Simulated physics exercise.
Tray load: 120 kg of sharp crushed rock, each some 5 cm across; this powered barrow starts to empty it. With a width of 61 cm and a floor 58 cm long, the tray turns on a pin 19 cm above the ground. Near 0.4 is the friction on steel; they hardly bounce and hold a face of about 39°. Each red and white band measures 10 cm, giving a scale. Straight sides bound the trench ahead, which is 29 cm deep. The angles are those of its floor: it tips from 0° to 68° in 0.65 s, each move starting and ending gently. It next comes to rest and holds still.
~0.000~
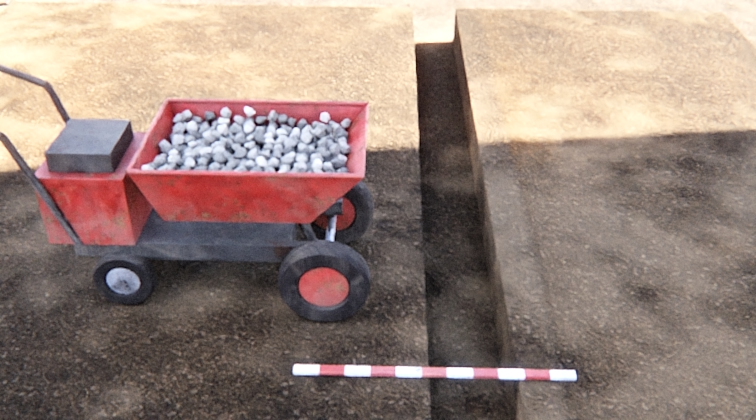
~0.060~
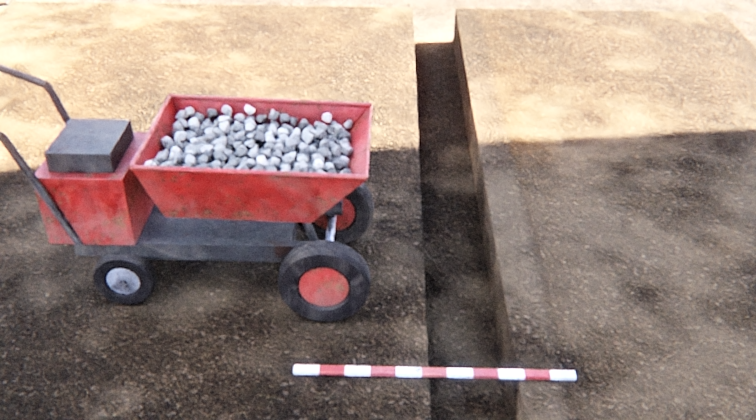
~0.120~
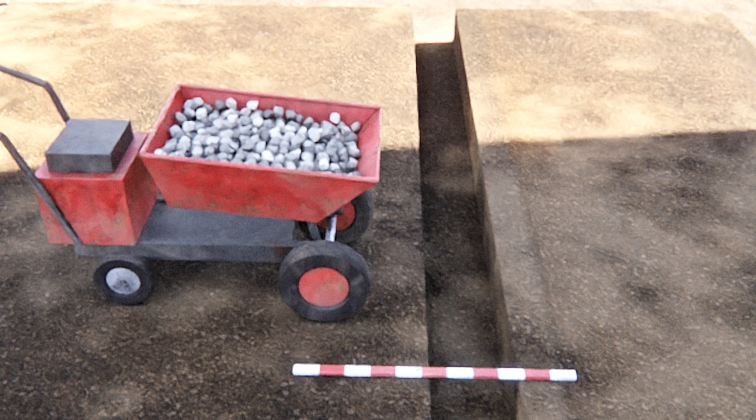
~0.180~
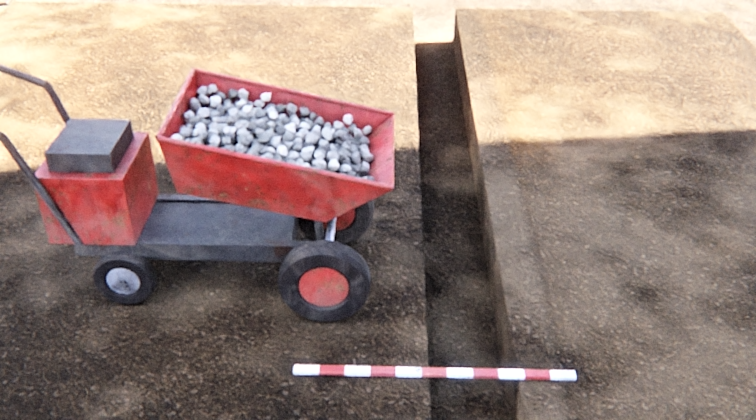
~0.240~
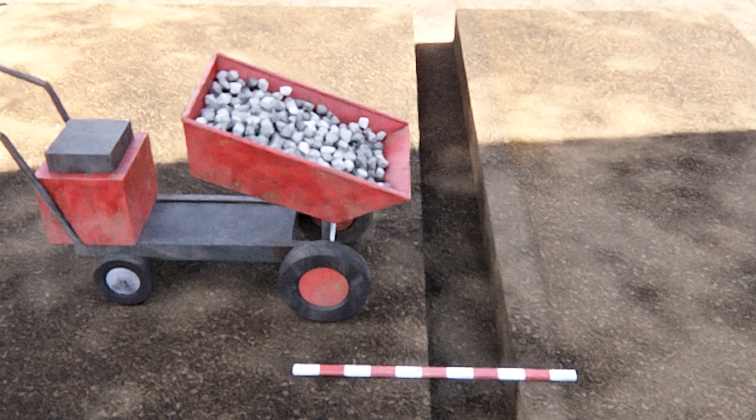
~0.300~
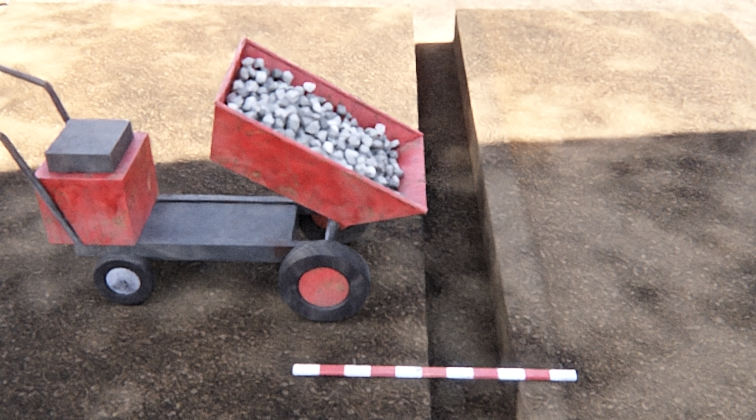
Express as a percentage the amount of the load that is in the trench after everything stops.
The amount is close to 48 per cent of the load.
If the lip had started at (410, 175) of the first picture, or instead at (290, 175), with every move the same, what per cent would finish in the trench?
From the first spot near 20, from the second near 80 per cent.
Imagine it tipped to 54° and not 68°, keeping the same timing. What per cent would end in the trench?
Expect roughly 25 per cent.
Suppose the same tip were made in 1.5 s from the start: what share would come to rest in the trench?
It would be near 70 percent.
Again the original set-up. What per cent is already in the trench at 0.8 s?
Some 15 per cent.
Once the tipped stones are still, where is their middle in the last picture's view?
(495, 300).
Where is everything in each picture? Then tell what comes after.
In the first picture, the tray is at 0°, its lip at (363, 176); the top of the load is at (252, 132).
In the second picture, the tray is at 2°, its lip at (367, 178); the top of the load is at (236, 129); the stones move at 0.4 m/s on average.
In the third picture, lip at (378, 181), floor tilted 6°, highest stones at (206, 118); the stones move at 0.8 m/s on average.
In the fourth picture, the tray is at 13°, its lip at (393, 188); the top of the load is at (204, 104); the stones move at 1.2 m/s on average.
In the fifth picture, lip at (410, 198), floor tilted 21°, highest stones at (223, 91); the stones move at 1.4 m/s on average.
In the sixth picture, the tray is at 30°, its lip at (426, 211); the top of the load is at (247, 77); the stones move at 1.5 m/s on average.
After 0.5 s the floor is at 58°; 100 % in the tray; the foremost stones are at (440, 215).
After 0.8 s the floor is at 68°; 77 % in the tray, 16 % in the trench, 8 % past the trench; the foremost stones are at (531, 275).
After 1.1 s the floor is at 68°; 25 % in the tray, 30 % in the trench, 45 % past the trench; the foremost stones are at (706, 301).
After 3.0 s the floor is at 68°; 7 % in the tray, 48 % in the trench, 44 % past the trench; the foremost stones are past the picture's edge.
